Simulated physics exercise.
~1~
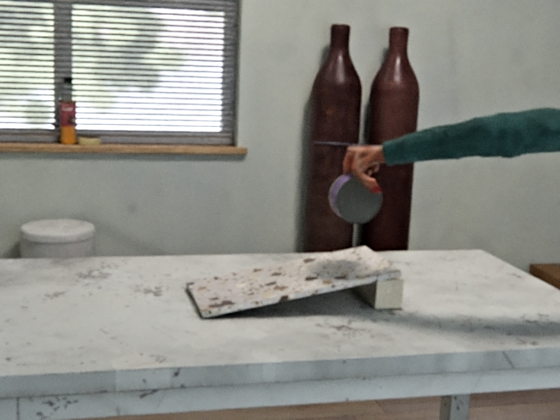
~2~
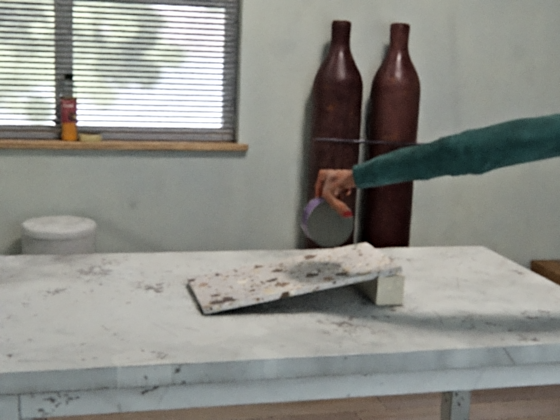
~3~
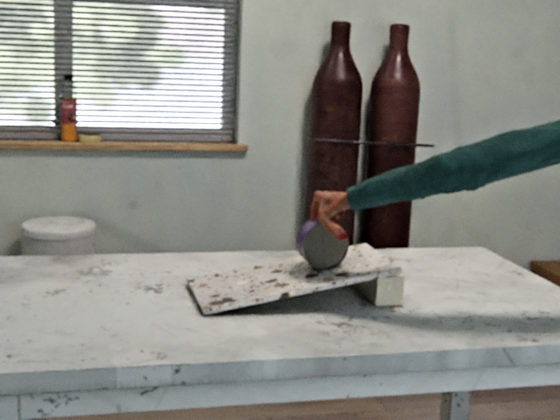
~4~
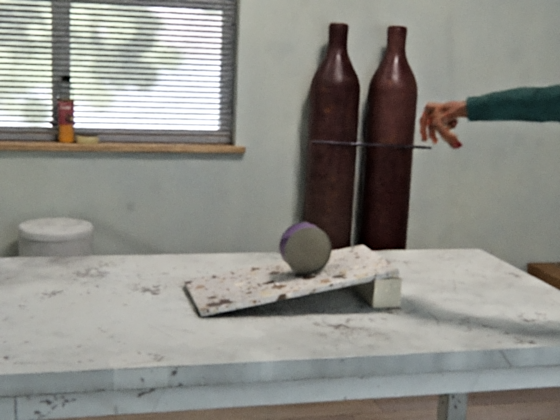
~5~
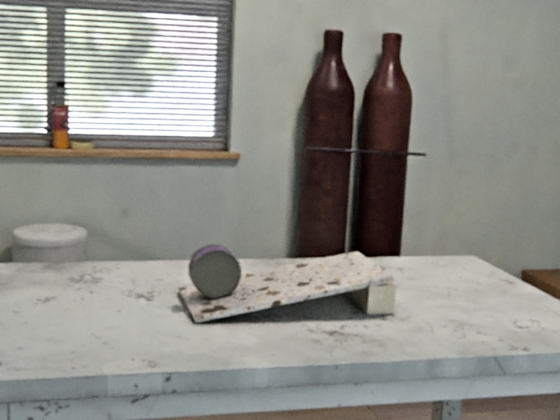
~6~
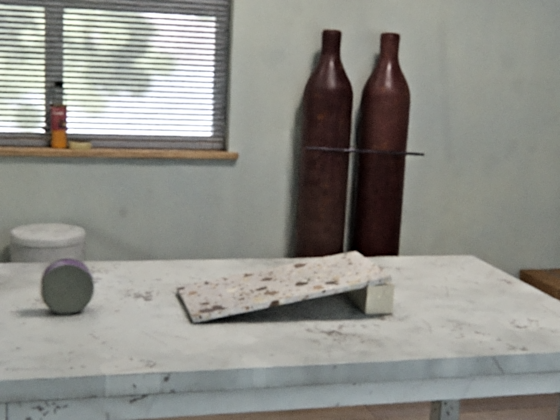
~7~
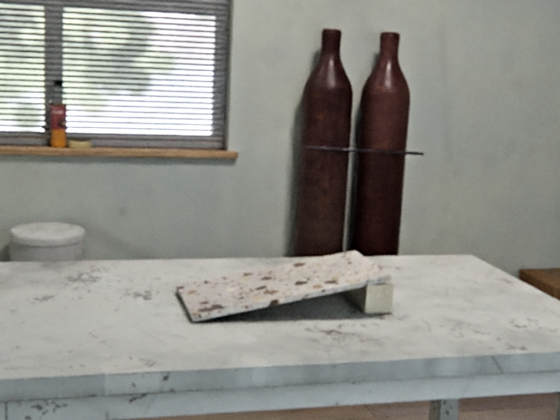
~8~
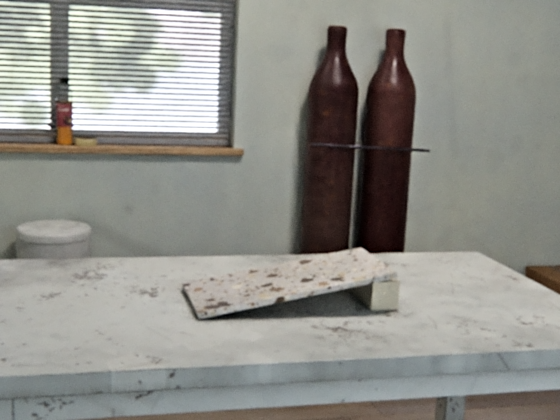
Purple tub set on its edge on a sloping speckled board by a hand, rolling down leftward, crossing the tabletop and leaving view.
